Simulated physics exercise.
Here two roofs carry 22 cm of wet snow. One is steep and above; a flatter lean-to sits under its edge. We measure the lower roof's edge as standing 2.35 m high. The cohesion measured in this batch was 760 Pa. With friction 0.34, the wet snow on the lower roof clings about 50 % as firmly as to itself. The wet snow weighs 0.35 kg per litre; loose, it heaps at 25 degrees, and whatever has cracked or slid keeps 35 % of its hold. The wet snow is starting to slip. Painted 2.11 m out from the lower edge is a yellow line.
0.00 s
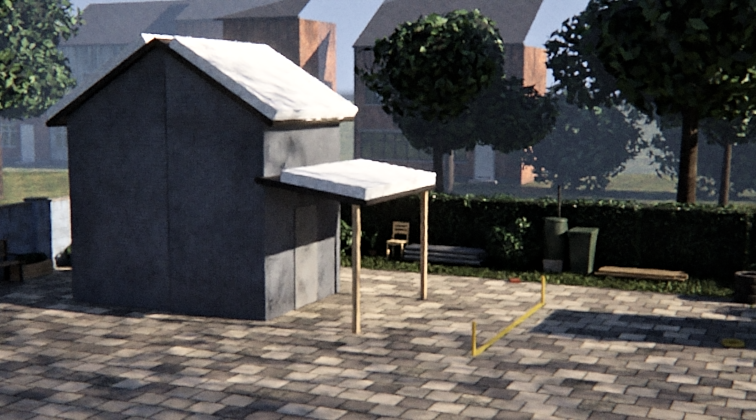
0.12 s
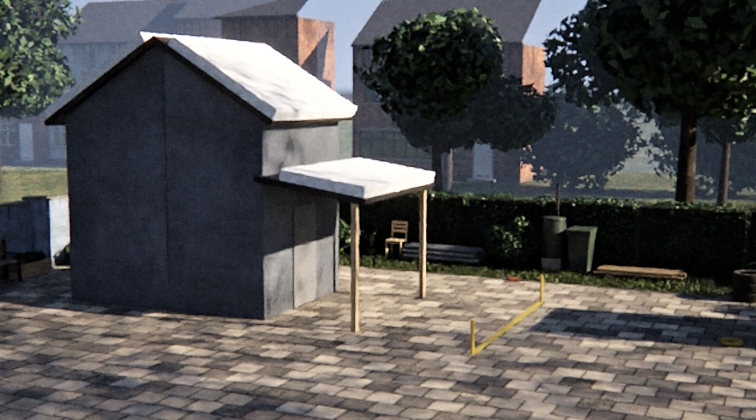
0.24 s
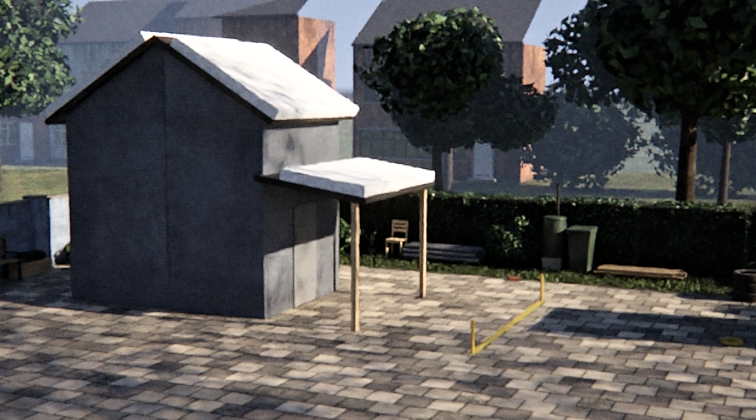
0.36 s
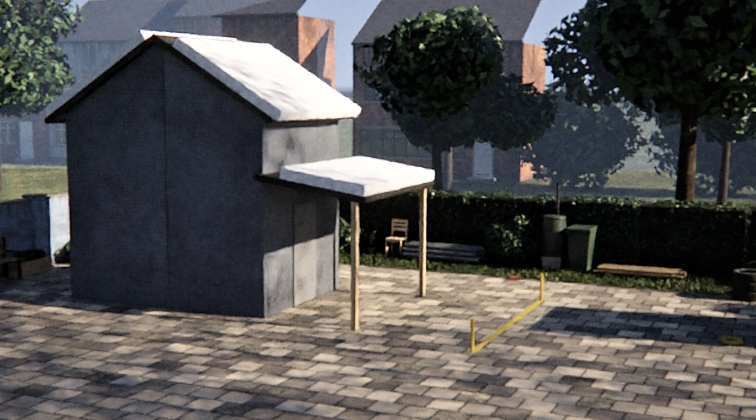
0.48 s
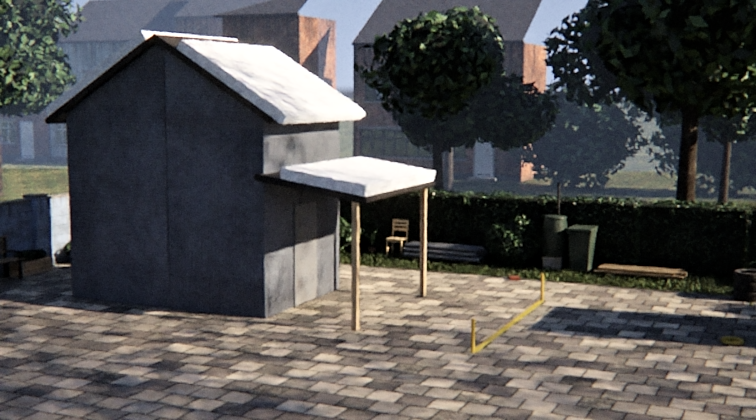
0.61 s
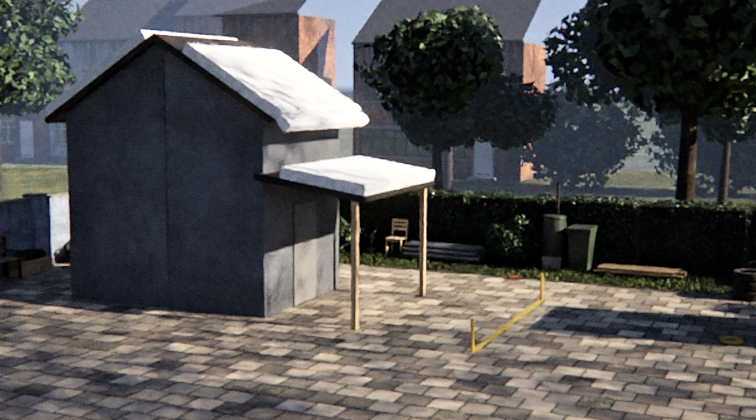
Grey shed with a steep roof, its white snow layer slowly sliding down toward the right above a snow-covered lean-to.
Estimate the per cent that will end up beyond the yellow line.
Roughly 0 per cent will end up beyond it.
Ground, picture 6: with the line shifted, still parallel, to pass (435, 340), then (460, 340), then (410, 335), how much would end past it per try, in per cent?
First try 1 per cent, second 0 per cent, third 7 per cent.
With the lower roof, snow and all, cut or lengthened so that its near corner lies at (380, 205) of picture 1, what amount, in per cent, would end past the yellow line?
0 %.
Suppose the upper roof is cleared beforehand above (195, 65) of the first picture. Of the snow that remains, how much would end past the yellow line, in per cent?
0 %.
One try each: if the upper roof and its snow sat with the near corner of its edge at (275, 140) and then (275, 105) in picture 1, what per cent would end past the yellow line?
The first try gives about 0 % and the second about 1 %.
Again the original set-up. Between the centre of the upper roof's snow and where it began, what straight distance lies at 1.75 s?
Distance from start: Around 2.6 m.
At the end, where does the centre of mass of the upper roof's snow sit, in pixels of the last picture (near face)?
It sits close to (351, 236) in the last view.
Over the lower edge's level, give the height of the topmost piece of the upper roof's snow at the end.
The snow's top stands about 0.8 m above the lower edge.
After 1.13 s, none is below the lower edge and 0 % is past the line.
After 1.75 s, none is below the lower edge and 0 % is past the line.
After 2.38 s, 9 % is below the lower edge and 0 % is past the line.
After 3.00 s, 18 % is below the lower edge and 0 % is past the line.
After 5.20 s, at the end, 31 % is below the lower edge and 0 % is past the line.
